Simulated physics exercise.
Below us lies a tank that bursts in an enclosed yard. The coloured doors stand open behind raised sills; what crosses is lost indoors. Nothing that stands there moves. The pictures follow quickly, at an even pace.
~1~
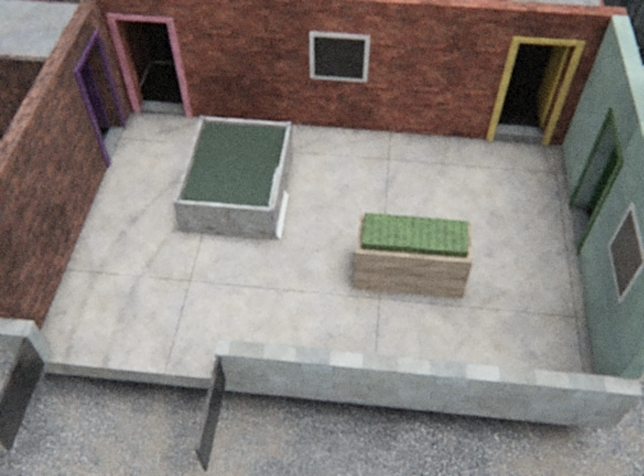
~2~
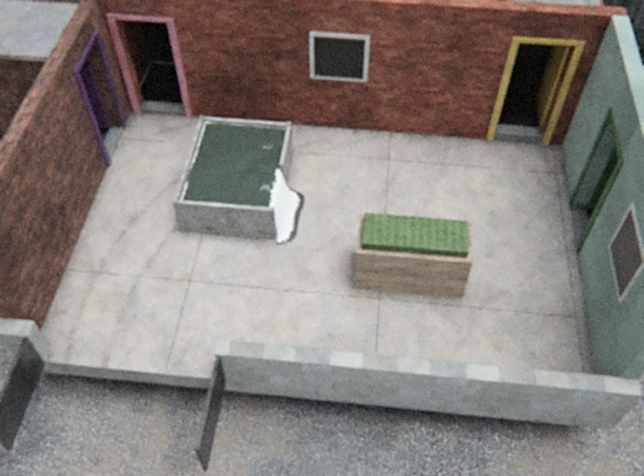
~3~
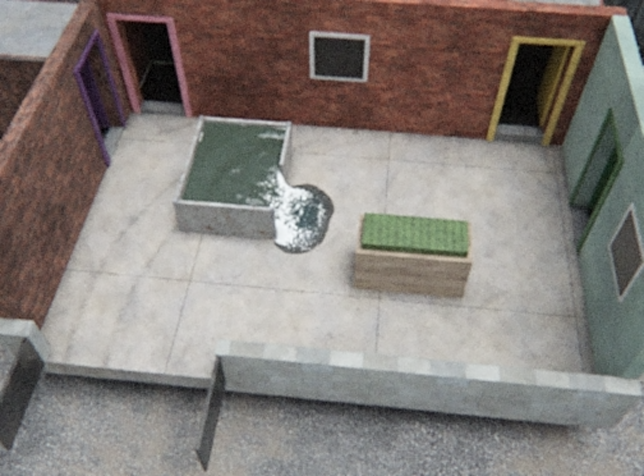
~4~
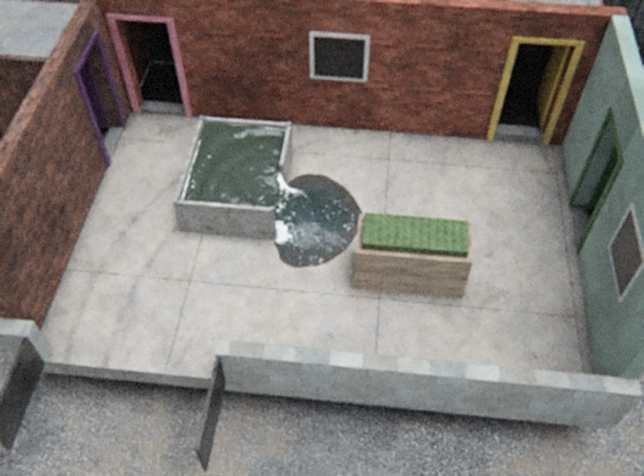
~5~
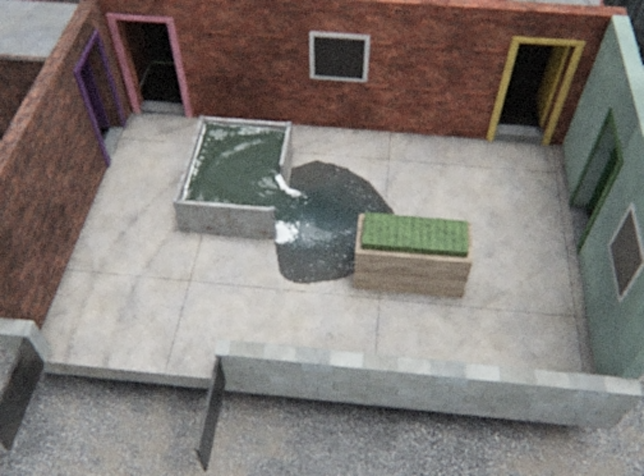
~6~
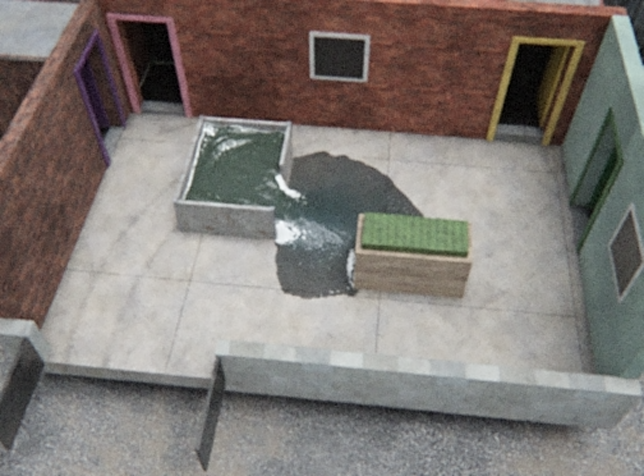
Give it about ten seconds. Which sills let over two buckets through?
One by one: The pink door stays under that; the yellow door stays under that; the green door takes more than that; the purple door stays under that.
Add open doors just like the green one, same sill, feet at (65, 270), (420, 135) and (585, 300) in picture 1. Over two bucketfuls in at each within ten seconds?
In turn: Is under, holds, floods.
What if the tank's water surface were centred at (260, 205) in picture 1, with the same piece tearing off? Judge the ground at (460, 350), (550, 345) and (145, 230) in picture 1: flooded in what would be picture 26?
One after the other: Wet, covered, free of water.
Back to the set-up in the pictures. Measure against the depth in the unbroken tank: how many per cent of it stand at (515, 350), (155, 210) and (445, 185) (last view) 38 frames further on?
About 12, 0 and 8 per cent.
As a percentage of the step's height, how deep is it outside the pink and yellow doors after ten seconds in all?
Near 0 and 30 in a hundred.
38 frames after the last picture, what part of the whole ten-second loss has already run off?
About 80 per cent.
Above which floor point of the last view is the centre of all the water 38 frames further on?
Roughly at (401, 244).
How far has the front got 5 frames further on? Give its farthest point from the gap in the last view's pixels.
Around (565, 274).
A moment on, water covers 30 % of the floor; the pink door not reached, the yellow door not reached, the green door not reached, the purple door not reached.
Next, water covers 40 % of the floor; the pink door not reached, the yellow door not reached, the green door over two buckets in, the purple door not reached.
Then, water covers 55 % of the floor; the pink door not reached, the yellow door wet at the sill, nothing in, the green door far over two buckets in, the purple door not reached.
Later, water covers 65 % of the floor; the pink door not reached, the yellow door wet at the sill, nothing in, the green door far over two buckets in, the purple door not reached.
In the end, water covers 70 % of the floor; the pink door not reached, the yellow door wet at the sill, nothing in, the green door far over two buckets in, the purple door not reached.
